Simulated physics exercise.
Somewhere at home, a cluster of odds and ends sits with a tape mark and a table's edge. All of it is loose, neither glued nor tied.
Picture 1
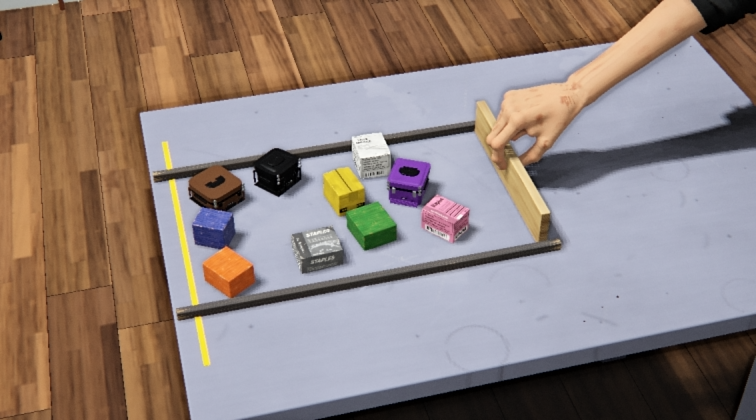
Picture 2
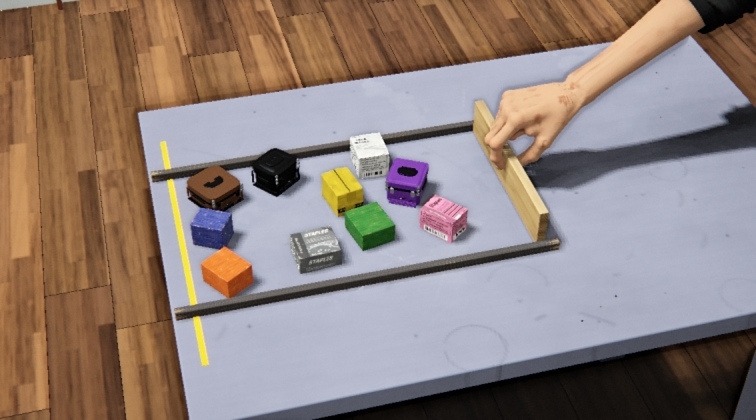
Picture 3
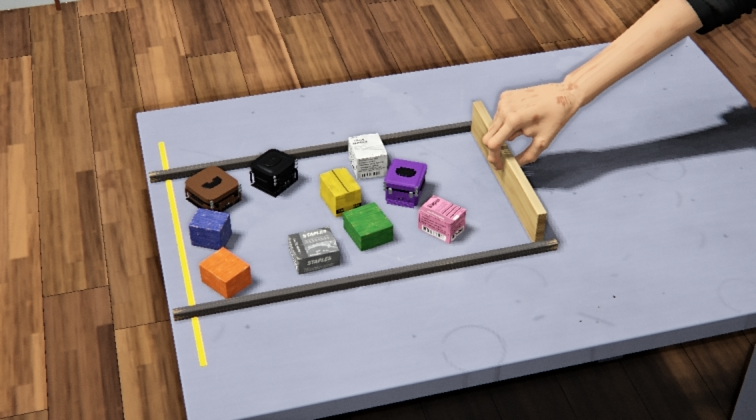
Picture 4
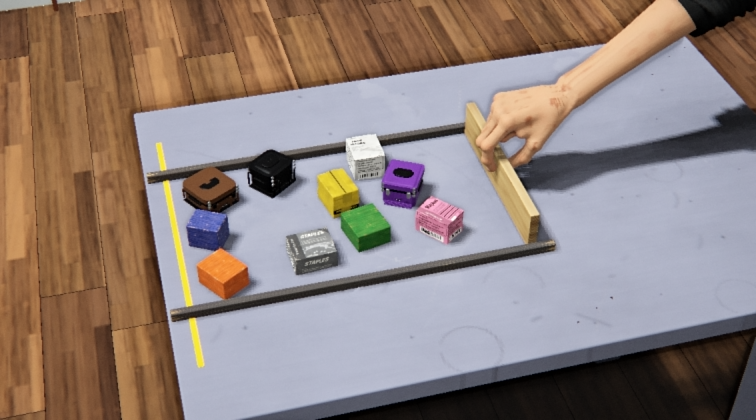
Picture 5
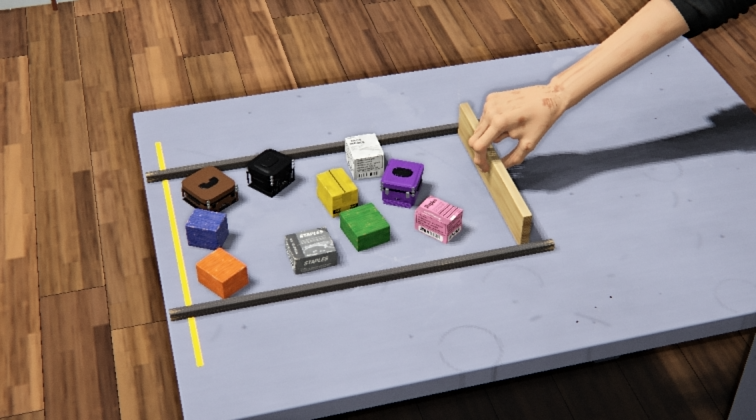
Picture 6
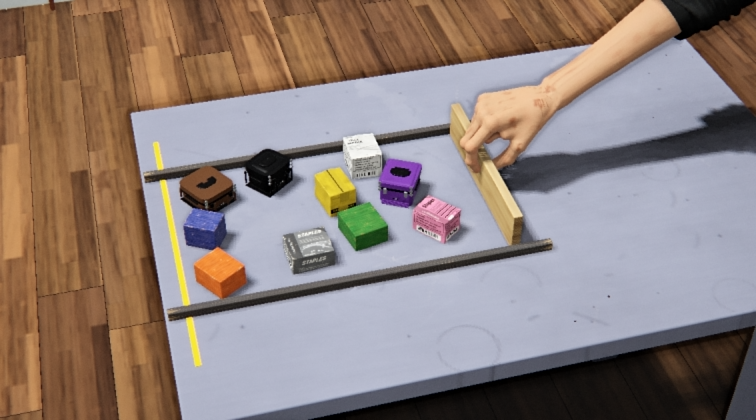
To begin with, a hand holds a wooden board upright at the right ends of two dark rails, with a loose cluster of colourful blocks and small boxes between them. The hand then slides the board slightly left toward the cluster, while the objects keep their arrangement near the yellow tape.
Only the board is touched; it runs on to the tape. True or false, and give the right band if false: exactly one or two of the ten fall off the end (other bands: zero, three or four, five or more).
False, five or more fall off.
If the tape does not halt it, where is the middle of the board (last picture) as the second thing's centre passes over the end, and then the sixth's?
First: Around (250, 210). Next: Around (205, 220).
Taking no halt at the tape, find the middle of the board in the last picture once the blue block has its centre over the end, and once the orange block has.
At (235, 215) for the blue block; at (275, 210) for the orange block.
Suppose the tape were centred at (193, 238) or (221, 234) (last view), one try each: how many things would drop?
Per try: 7; 4.
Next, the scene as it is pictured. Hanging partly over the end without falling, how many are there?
That'd be 3.
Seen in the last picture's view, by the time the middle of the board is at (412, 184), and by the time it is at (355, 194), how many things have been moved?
At the first spot 2, then 6.
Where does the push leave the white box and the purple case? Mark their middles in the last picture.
White box at about (149, 191), purple case at about (154, 229).
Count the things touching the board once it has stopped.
3 are in contact with it.
Soon after, none off yet; blue block at rest near (205, 229); orange block at rest near (220, 273); brown case at rest near (207, 191).
Then, none off yet; blue block moving near (195, 232); orange block moved about its own width near (165, 289); brown case moved about its own width near (176, 199).
At rest, the number that fall off is five or more; fallen, green block, yellow box, grey box, black case, brown case, orange block and blue block.
